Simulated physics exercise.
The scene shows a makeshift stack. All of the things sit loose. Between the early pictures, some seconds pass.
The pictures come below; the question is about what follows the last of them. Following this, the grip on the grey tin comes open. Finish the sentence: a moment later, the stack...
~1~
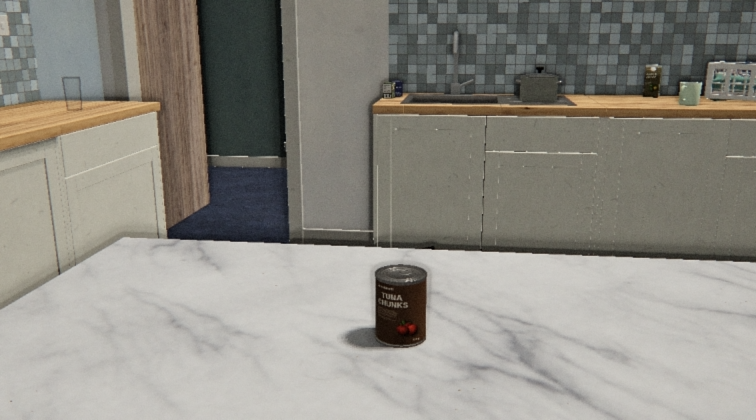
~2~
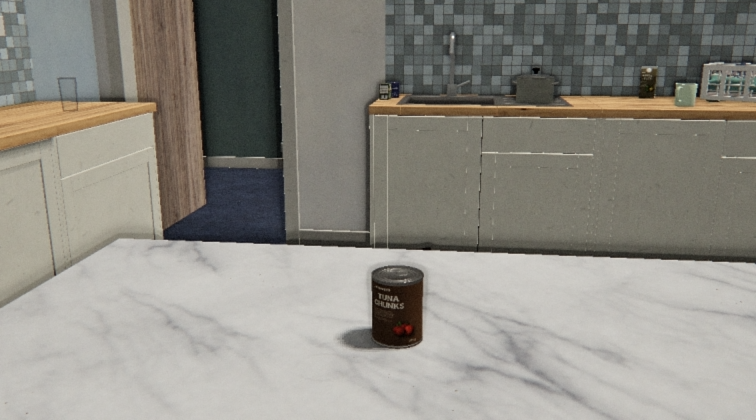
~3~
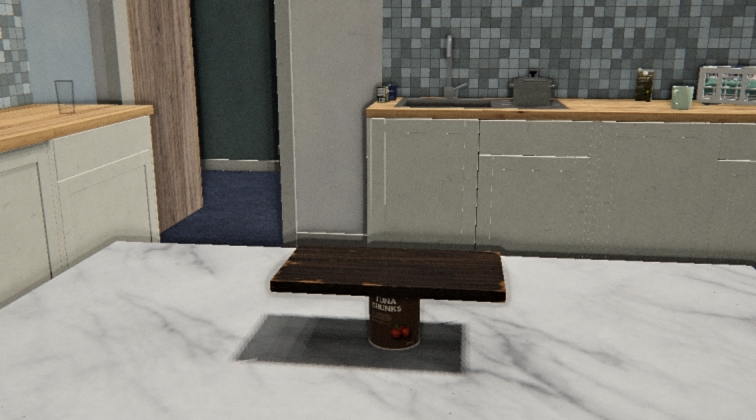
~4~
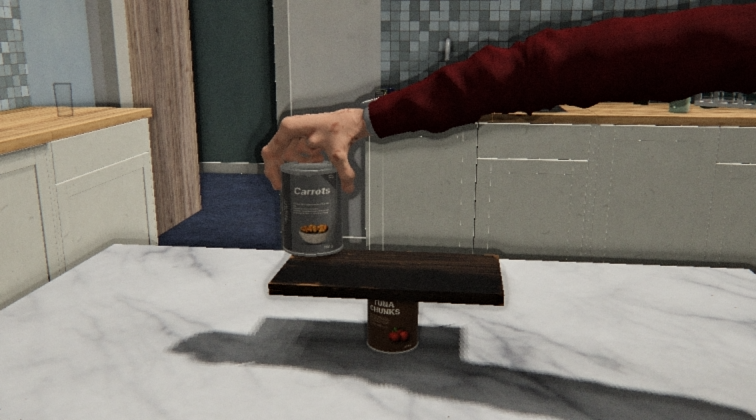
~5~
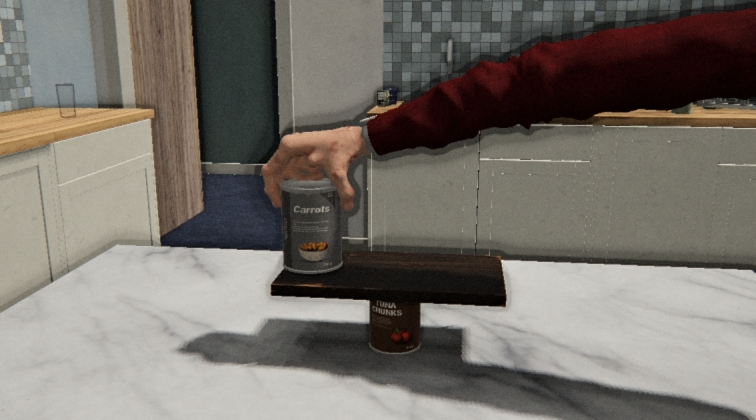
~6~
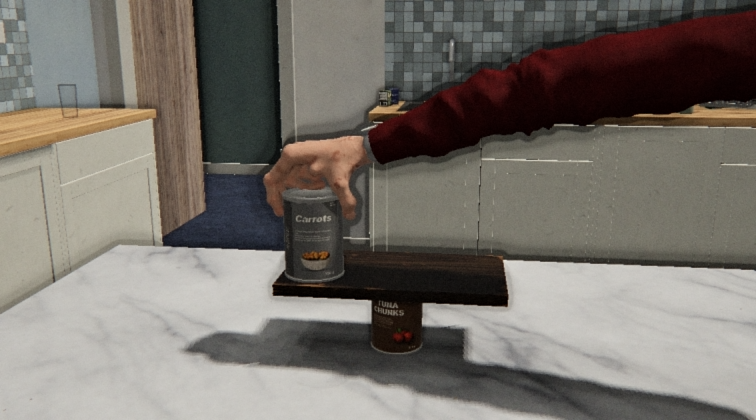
It topples.
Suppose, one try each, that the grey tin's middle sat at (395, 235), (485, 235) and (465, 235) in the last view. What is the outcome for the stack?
Try 1: Stands; try 2: Topples; try 3: Topples.
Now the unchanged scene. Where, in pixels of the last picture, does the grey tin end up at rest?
It finishes at about (204, 340).
Then, 0.30 s on from there, grey tin now fallen; black board turned 35° from how it was put.
Then, 0.50 s on from there, black board turned 51° from how it was put.
Then, 1.30 s on from there, black board now fallen.
In the end, fallen, black board and grey tin; brown tin unmoved. At the end, from the last picture's camera, grey tin near (204, 340). The stack loses its balance.
